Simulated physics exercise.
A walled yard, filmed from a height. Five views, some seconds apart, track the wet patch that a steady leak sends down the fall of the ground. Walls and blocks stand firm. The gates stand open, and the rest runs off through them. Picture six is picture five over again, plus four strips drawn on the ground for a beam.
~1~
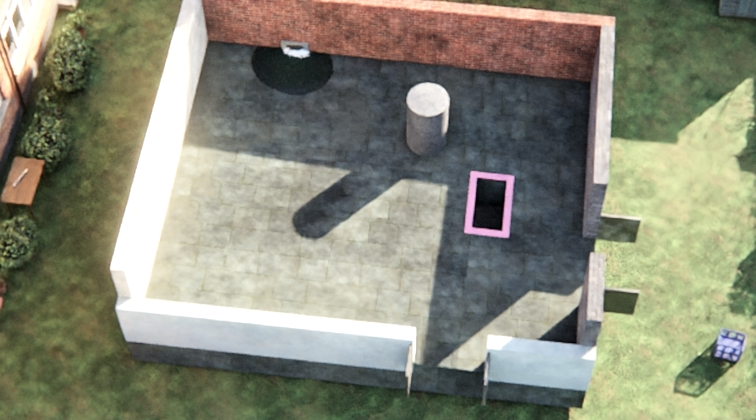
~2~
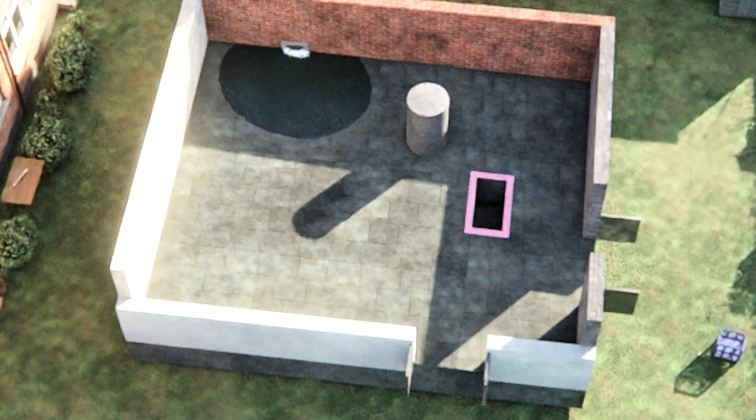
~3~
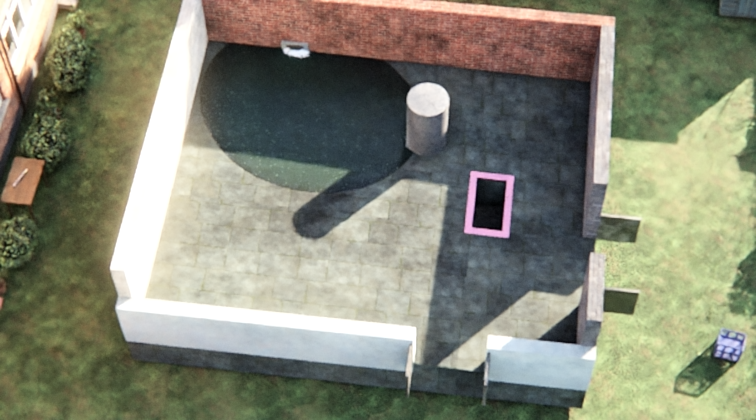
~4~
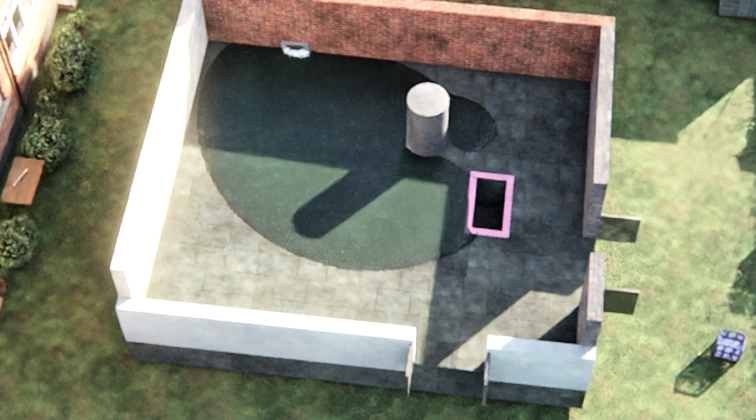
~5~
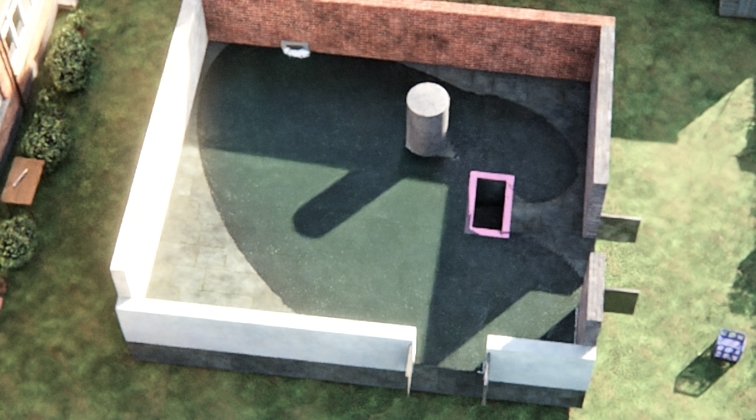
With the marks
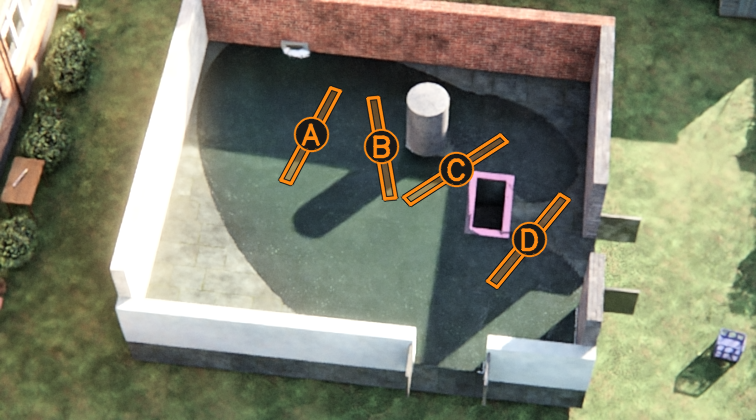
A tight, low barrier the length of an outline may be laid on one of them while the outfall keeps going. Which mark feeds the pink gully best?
The answer is position D.
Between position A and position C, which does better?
That would be A.
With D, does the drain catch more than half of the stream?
No.
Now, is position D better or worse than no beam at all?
Better.
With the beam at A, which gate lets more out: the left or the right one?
The right gate.
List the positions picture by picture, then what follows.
Outfall at (295, 46); pink gully at (490, 204); open gate at (581, 271); open gate at (450, 356); front seen at (296, 89), 3 % of the ground wet; pink gully still dry, in the first picture.
Front seen at (347, 123), 11 % of the ground wet; pink gully still dry, in the second picture.
Front seen at (353, 186), 24 % of the ground wet; pink gully still dry, in the third picture.
Front seen at (442, 253), 42 % of the ground wet; pink gully taking water, in the fourth picture.
Front seen at (553, 332), 69 % of the ground wet; pink gully taking water, in the fifth picture.
On the marked copy, A from (285, 181) to (335, 89); B from (373, 97) to (390, 198); C from (407, 200) to (503, 138); D from (492, 284) to (564, 197).
With A, about 5 % of the stream goes into the pink gully, about 95 % out by the gates.
With B, about 3 % of the stream goes into the pink gully, about 97 % out by the gates.
With C, next to none of the stream goes into the pink gully, about 100 % out by the gates.
With D, about 25 % of the stream goes into the pink gully, about 75 % out by the gates.
